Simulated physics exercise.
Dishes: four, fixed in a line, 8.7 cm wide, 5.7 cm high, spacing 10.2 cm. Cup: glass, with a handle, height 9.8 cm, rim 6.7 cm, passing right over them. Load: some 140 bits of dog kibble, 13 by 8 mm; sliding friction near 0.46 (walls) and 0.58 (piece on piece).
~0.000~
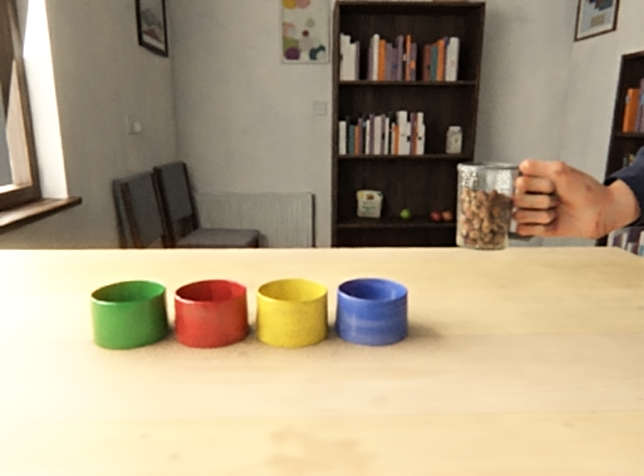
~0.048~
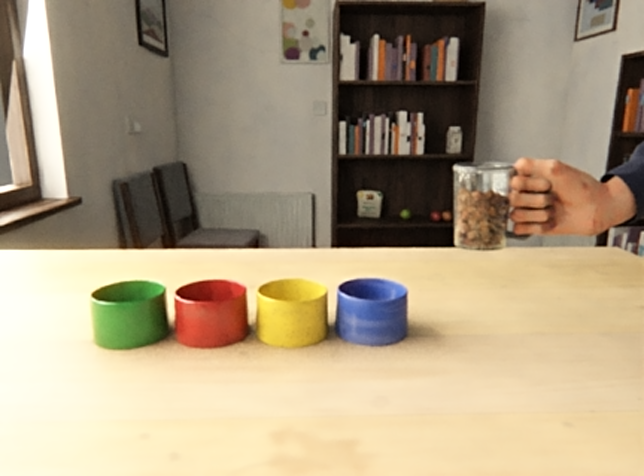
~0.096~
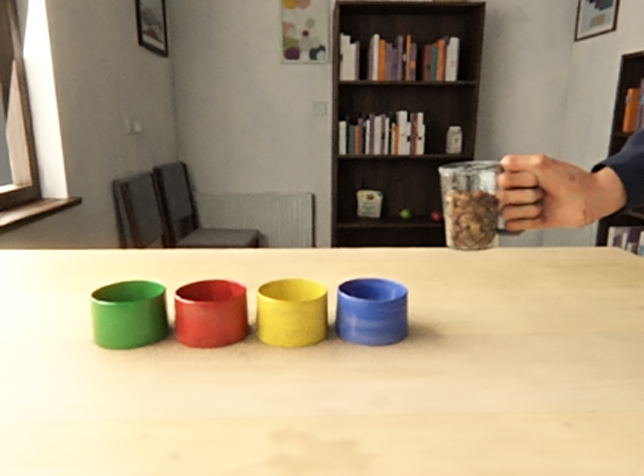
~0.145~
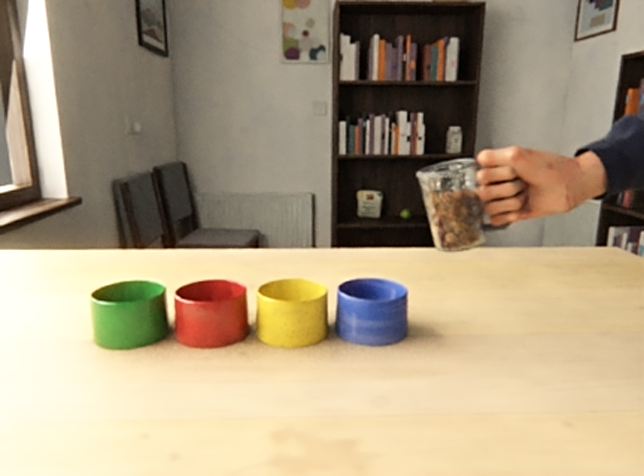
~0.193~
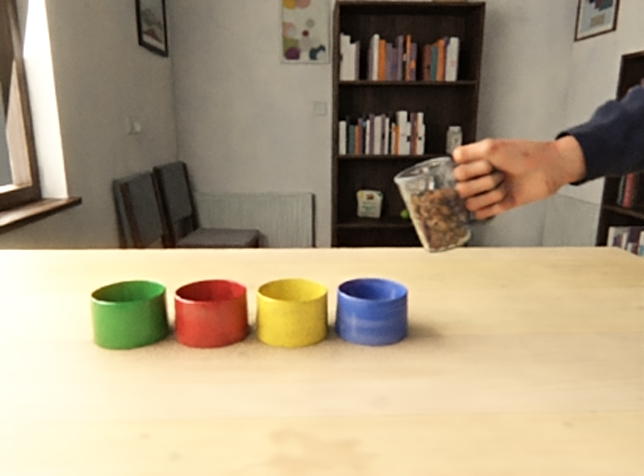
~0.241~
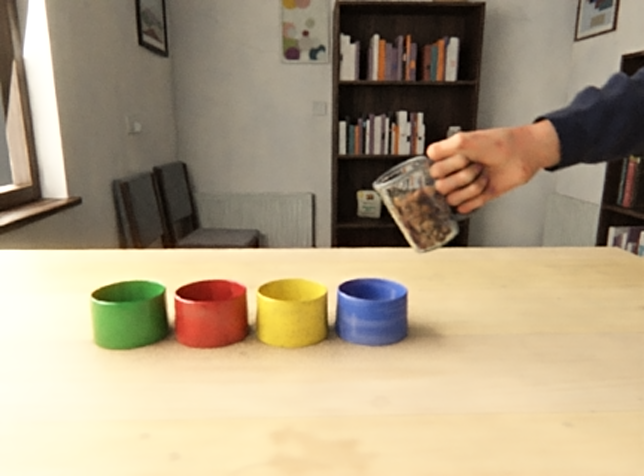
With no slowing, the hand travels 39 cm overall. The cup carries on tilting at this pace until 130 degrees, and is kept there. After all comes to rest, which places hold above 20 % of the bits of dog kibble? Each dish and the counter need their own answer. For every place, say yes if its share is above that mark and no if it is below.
Red dish: No, blue dish: No, green dish: Yes, yellow dish: No, counter: No.
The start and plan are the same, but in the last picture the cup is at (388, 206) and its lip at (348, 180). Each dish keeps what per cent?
The red dish keeps 0, the blue dish 0, the green dish 90 and the yellow dish 0.
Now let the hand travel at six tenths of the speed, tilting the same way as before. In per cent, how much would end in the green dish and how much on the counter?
Shares: Green 0, counter 10.
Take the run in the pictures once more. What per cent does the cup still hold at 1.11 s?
Somewhere near 0 per cent.
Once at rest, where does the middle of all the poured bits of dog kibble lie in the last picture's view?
(126, 317).
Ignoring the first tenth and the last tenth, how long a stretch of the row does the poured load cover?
5 centimetres.
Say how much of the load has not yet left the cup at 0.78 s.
Roughly 90 per cent, give or take.
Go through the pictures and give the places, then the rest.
In the first frame, cup at (485, 206), tilt 0 degrees, lip at (461, 166), moved 0.0 cm; middle of the pieces at (486, 221); blue dish at (372, 289); yellow dish at (292, 290); red dish at (211, 291); green dish at (129, 291).
In the second frame, cup at (482, 206), tilt 2 degrees, lip at (456, 167), moved 0.4 cm; middle of the pieces at (483, 221).
In the third frame, cup at (471, 206), tilt 6 degrees, lip at (442, 170), moved 1.8 cm; middle of the pieces at (474, 221).
In the fourth frame, cup at (454, 206), tilt 14 degrees, lip at (420, 174), moved 3.9 cm; middle of the pieces at (459, 220).
In the fifth frame, cup at (436, 206), tilt 22 degrees, lip at (397, 180), moved 6.1 cm; middle of the pieces at (443, 219).
In the sixth frame, cup at (418, 206), tilt 30 degrees, lip at (376, 186), moved 8.3 cm; middle of the pieces at (428, 218); blue dish at (372, 289); yellow dish at (292, 290); red dish at (211, 291); green dish at (129, 291). The cup turns about 170 degrees a second and travels 46 cm a second.
Then, at 0.57 s, tilt 86 degrees; cup holds 100 %.
After 0.78 s, tilt 121 degrees; cup holds 90 %.
After 1.11 s, tilt 130 degrees; cup holds 0 %, green 95 %.
By 1.7 s all is still; red 0 %, blue 0 %, green 95 %, yellow 0 %, counter 5 %.
